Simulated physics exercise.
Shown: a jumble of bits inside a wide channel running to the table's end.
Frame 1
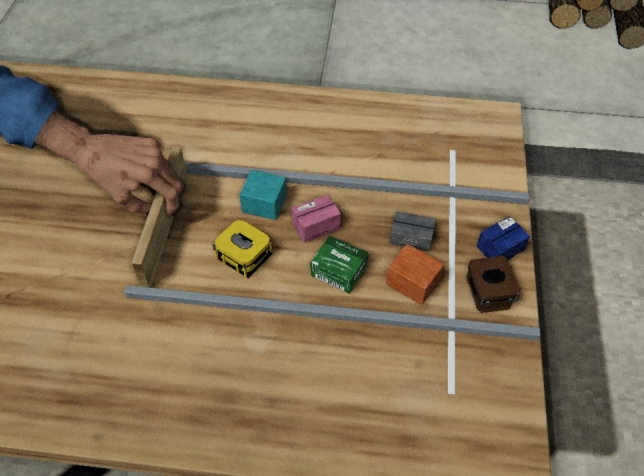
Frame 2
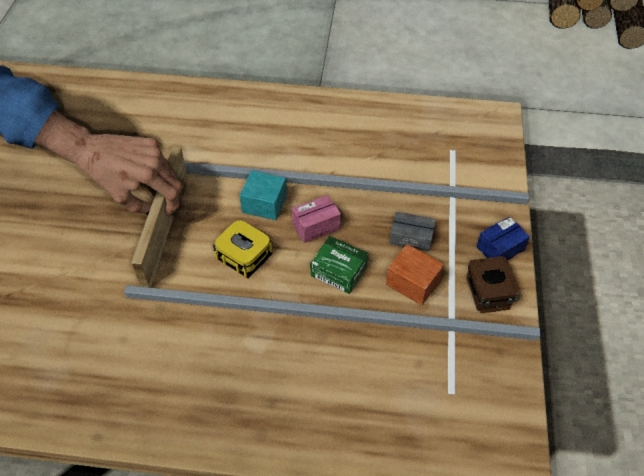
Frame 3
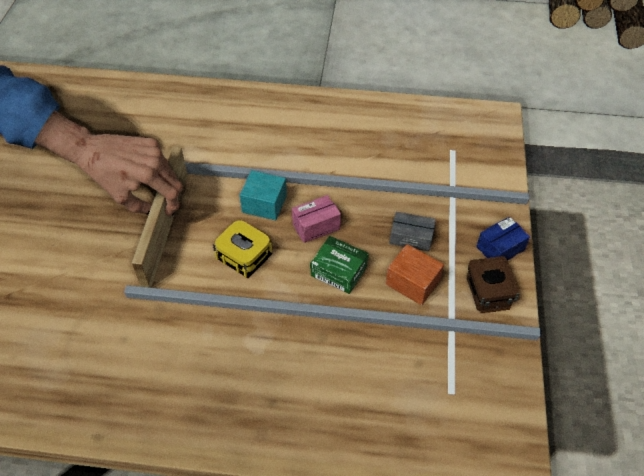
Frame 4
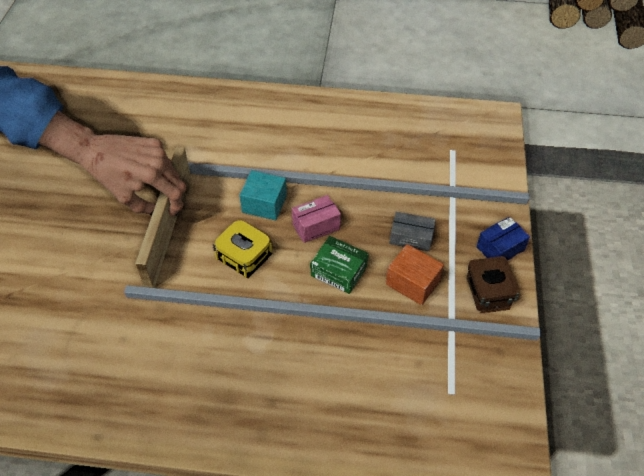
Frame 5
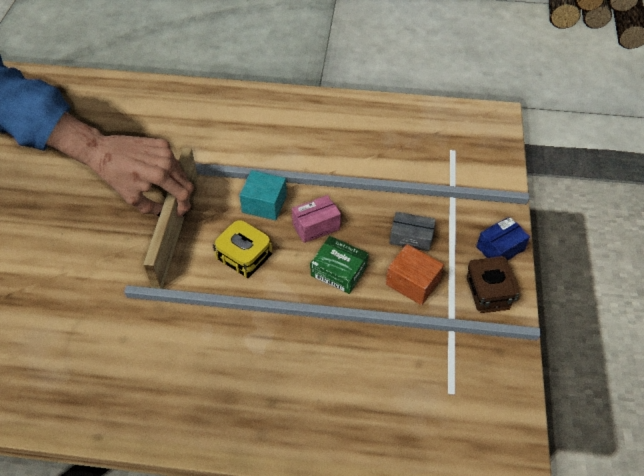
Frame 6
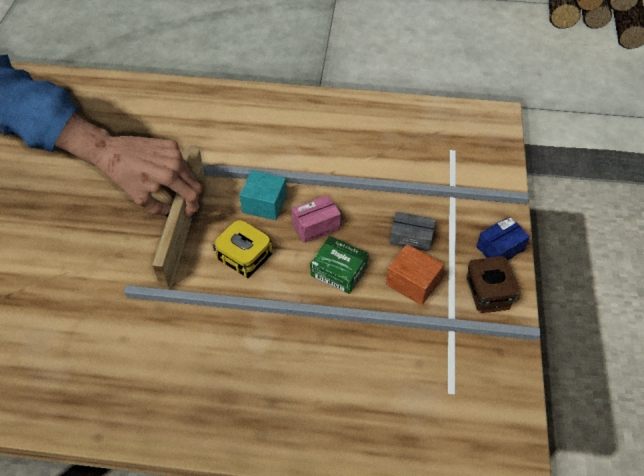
We see a hand holding a wooden board upright at the left of a channel of small coloured boxes and cases on a table; the board stays almost still, then slides slightly right, while the objects remain in place.
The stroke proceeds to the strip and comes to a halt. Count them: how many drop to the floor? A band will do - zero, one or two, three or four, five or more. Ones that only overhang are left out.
After that push a few more than two come off the table, three or four.
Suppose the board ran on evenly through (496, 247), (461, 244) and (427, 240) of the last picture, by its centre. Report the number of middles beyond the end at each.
Taking the places in turn, the counts are 6, 4 and 2.
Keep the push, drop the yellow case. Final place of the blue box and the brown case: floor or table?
The blue box ends up below while the brown case ends up below.
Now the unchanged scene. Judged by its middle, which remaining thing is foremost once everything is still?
It's the grey box.
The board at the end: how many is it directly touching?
Counting them up gives 2.
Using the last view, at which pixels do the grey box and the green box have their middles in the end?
In the last picture the grey box sits around (532, 260) and the green box around (523, 290).
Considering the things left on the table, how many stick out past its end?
It totals 2.
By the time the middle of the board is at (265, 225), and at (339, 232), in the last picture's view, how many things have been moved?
First 3, then 7.
Early on, none off yet; blue box at rest near (503, 242); brown case at rest near (491, 285); orange block at rest near (414, 275).
Finally, the number that fall off is three or four; lost, orange block, brown case and blue box.
